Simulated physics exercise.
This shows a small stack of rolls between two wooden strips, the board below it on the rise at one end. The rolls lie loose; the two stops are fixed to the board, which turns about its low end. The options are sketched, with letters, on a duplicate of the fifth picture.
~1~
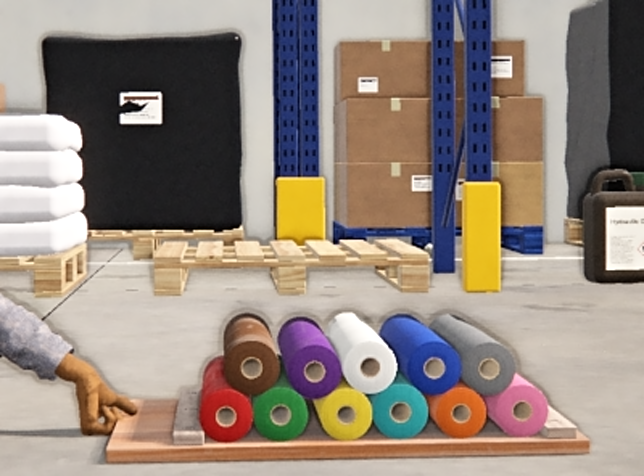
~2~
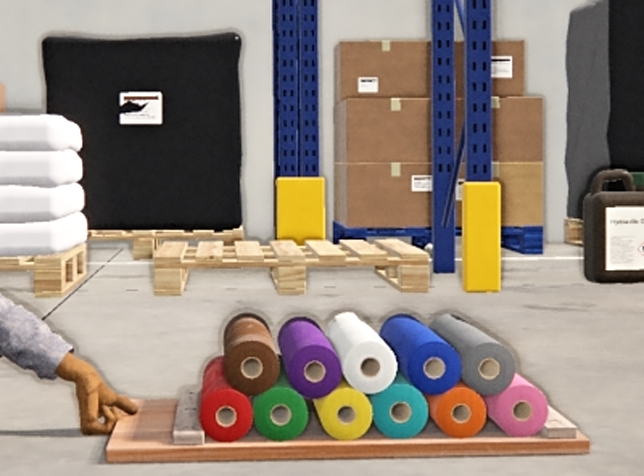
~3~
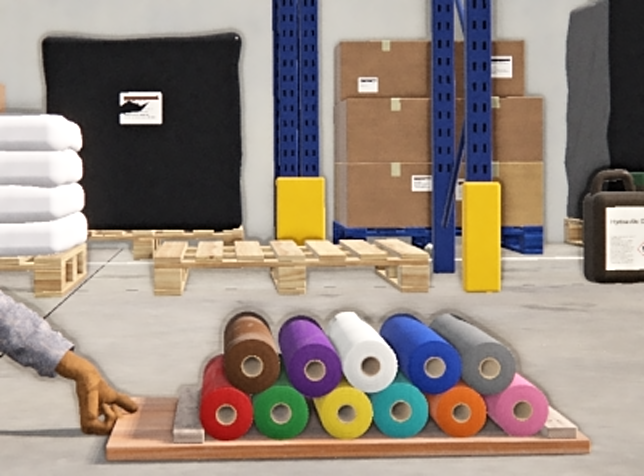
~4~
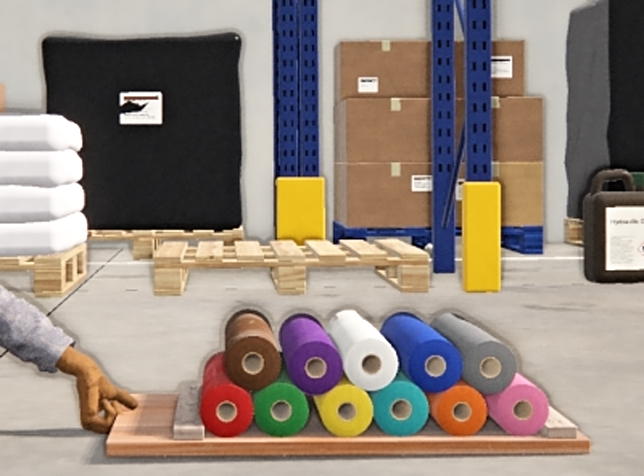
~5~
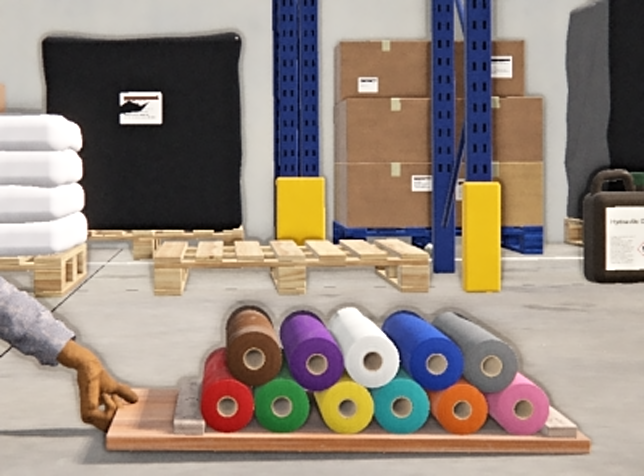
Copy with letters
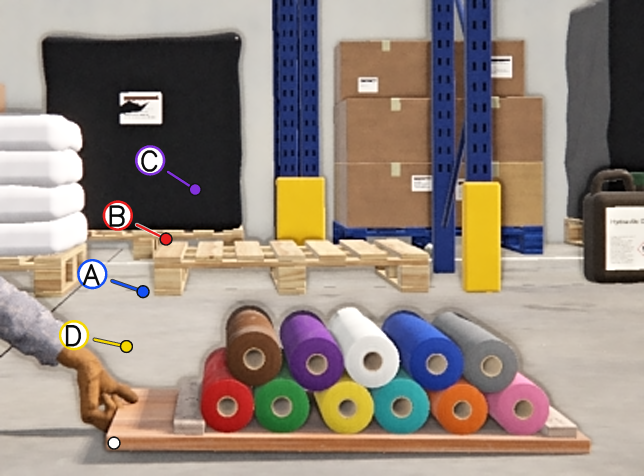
Colorful rolls sat stacked in two rows on a wooden board in a warehouse, and a hand at the left slowly raised that end slightly, while the rolls barely shifted.
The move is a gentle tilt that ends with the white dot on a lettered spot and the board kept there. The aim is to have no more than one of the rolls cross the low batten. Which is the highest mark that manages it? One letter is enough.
Lift it to A and no more.
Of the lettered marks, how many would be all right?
Two of them.
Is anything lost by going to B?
Yes.
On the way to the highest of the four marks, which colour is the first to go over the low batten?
First is the grey one.
On the marked copy, A at (143, 292); B at (166, 239); C at (195, 190); D at (126, 346); the white dot at (114, 443).
With A. Early on, board at 14°.
Further on, board at 20°.
At the end, board at 20°, none over the low batten.
As for the rest, B ten over the low batten; C eleven over the low batten; D none over the low batten.
